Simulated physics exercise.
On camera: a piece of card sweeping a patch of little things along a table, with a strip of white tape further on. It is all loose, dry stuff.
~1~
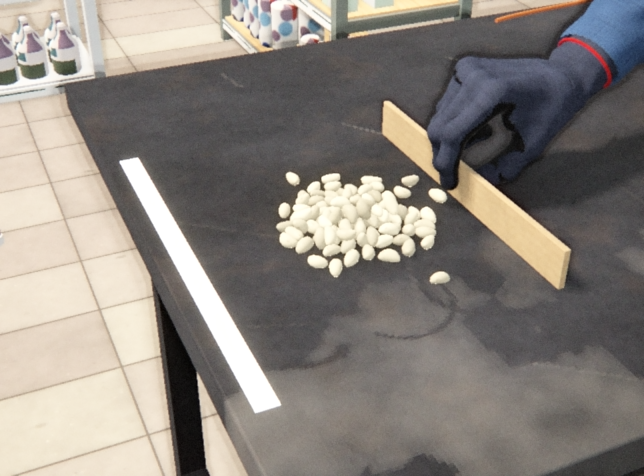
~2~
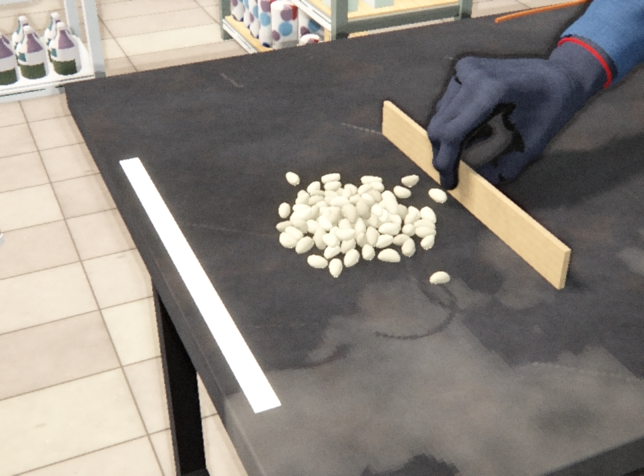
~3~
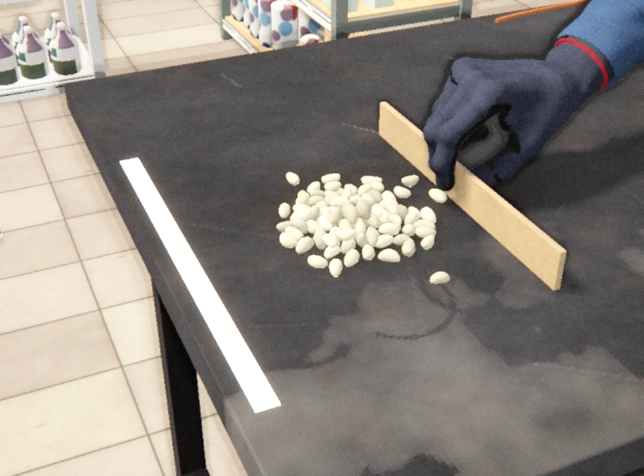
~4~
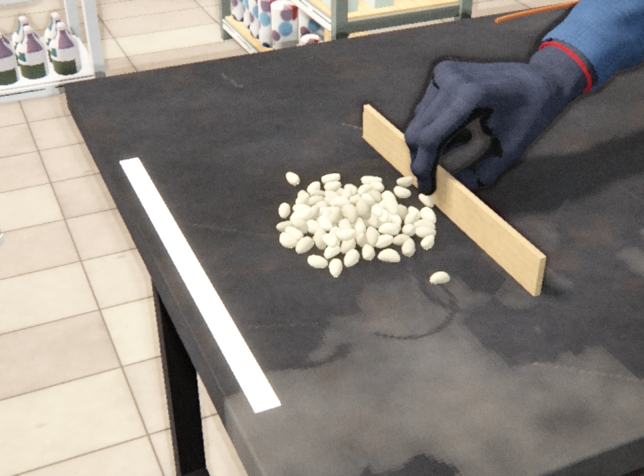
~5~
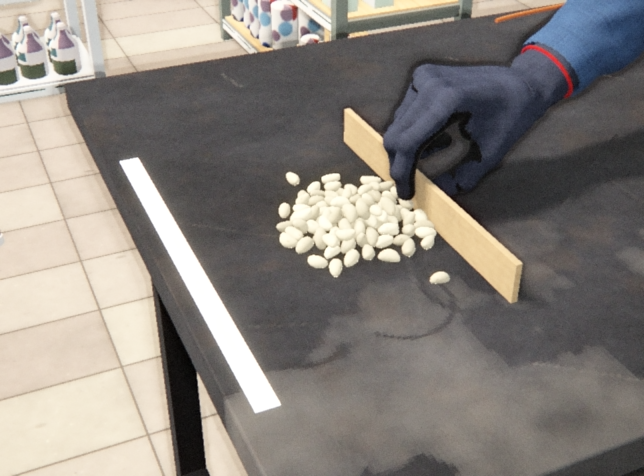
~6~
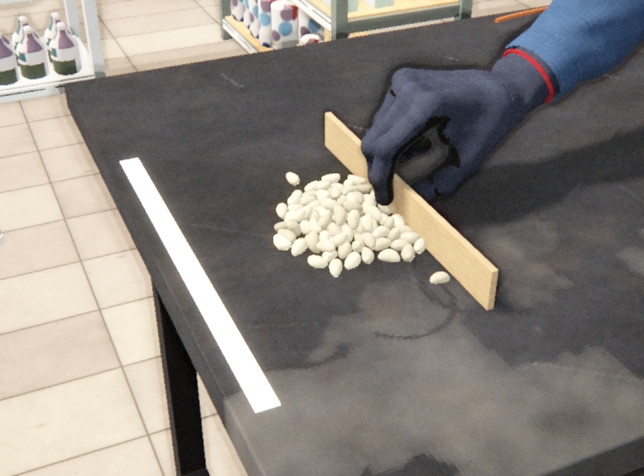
A gloved hand slides a piece of card left, pushing white beans across a dark table.
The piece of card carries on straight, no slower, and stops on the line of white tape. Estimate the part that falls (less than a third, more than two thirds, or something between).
The floor gets over two thirds.
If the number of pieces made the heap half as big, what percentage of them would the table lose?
Some 80 per cent.
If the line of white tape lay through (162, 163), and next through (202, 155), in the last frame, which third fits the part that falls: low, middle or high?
The first try: Between a third and two thirds. The second: Below one third.
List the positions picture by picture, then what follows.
In the first picture, piece of card near (549, 255), at rest; white tape near (134, 169), right by the edge; edge at (160, 273); the heap near (357, 223), white beans.
In the second picture, piece of card near (549, 255), at rest.
In the third picture, piece of card near (545, 256); the heap near (357, 223).
In the fourth picture, piece of card near (525, 262).
In the fifth picture, piece of card near (502, 268); the heap near (357, 223), only a few pushed along.
In the sixth picture, piece of card near (479, 275); white tape near (134, 169); edge at (160, 273); the heap near (355, 223), near two thirds pushed along.
Shortly afterwards, piece of card still moving, near (287, 205); heap all on the table, its front near (179, 271).
Next, piece of card stopped at the white tape; heap the bulk over the edge.
In the end, piece of card stopped at the white tape; heap the bulk over the edge.
